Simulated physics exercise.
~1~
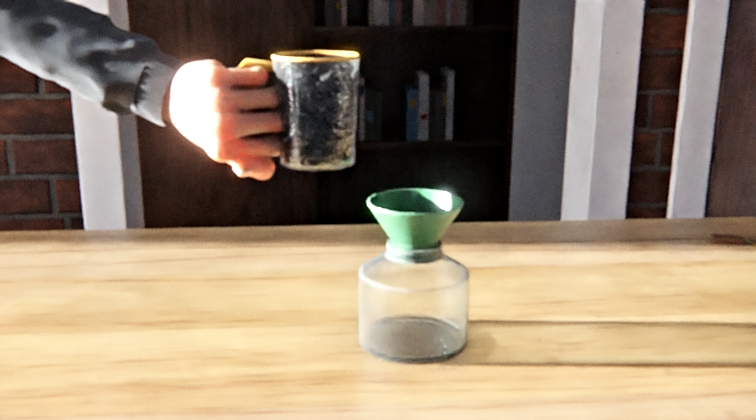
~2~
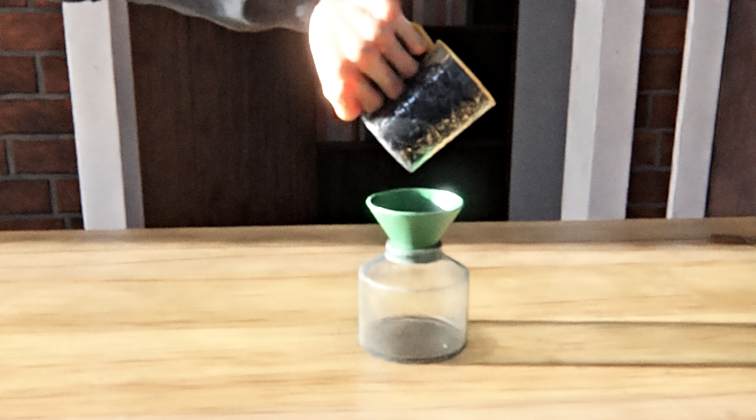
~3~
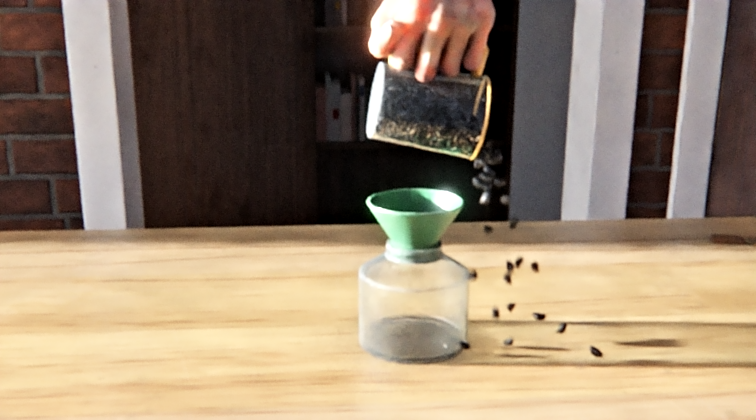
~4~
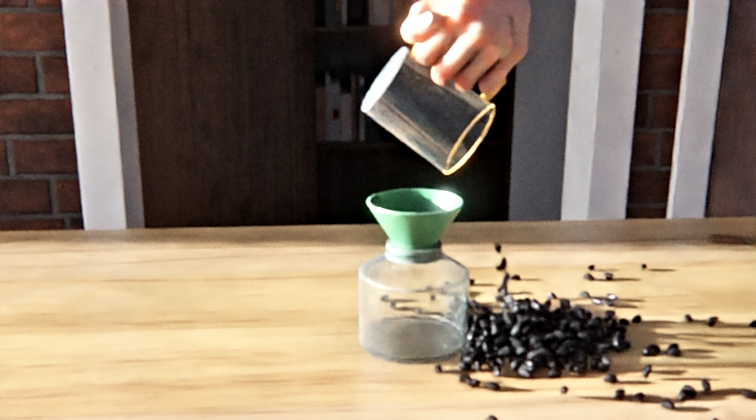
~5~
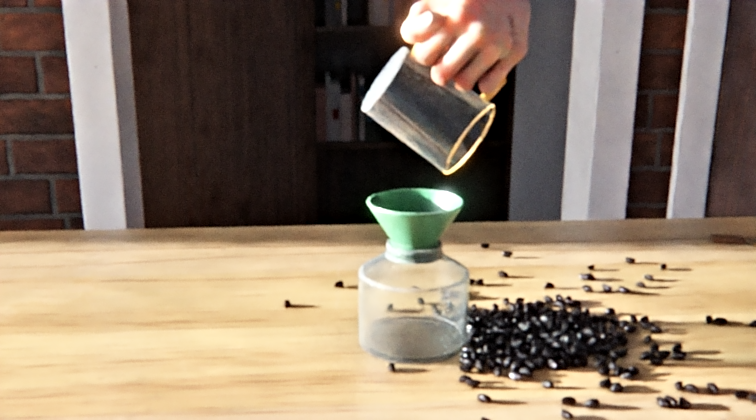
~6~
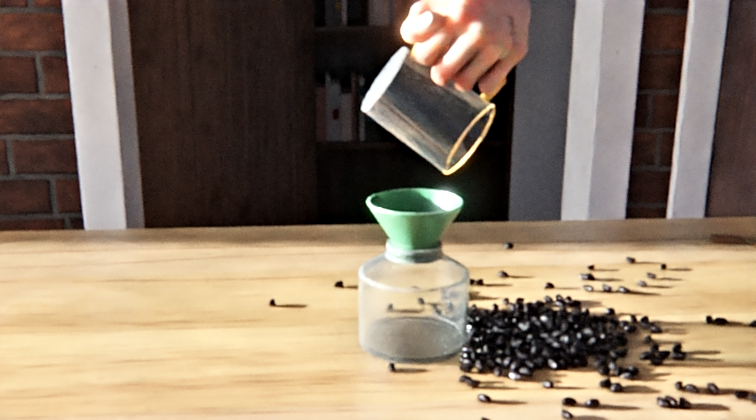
A hand holds a clear glass cup of black beans above a pale wooden table, seen from the front by a still camera, with dark shelves, white posts and brick behind. Below it stands a clear jar with a green funnel in its neck. The hand carries the cup right and tips it, but the rim passes beyond the funnel. Beans fall past the jar's right side onto the table as the cup tilts further, until it empties. They end in a wide heap right of the jar, with a few strays scattered around, while the jar holds no beans and the hand keeps the empty cup tipped above.
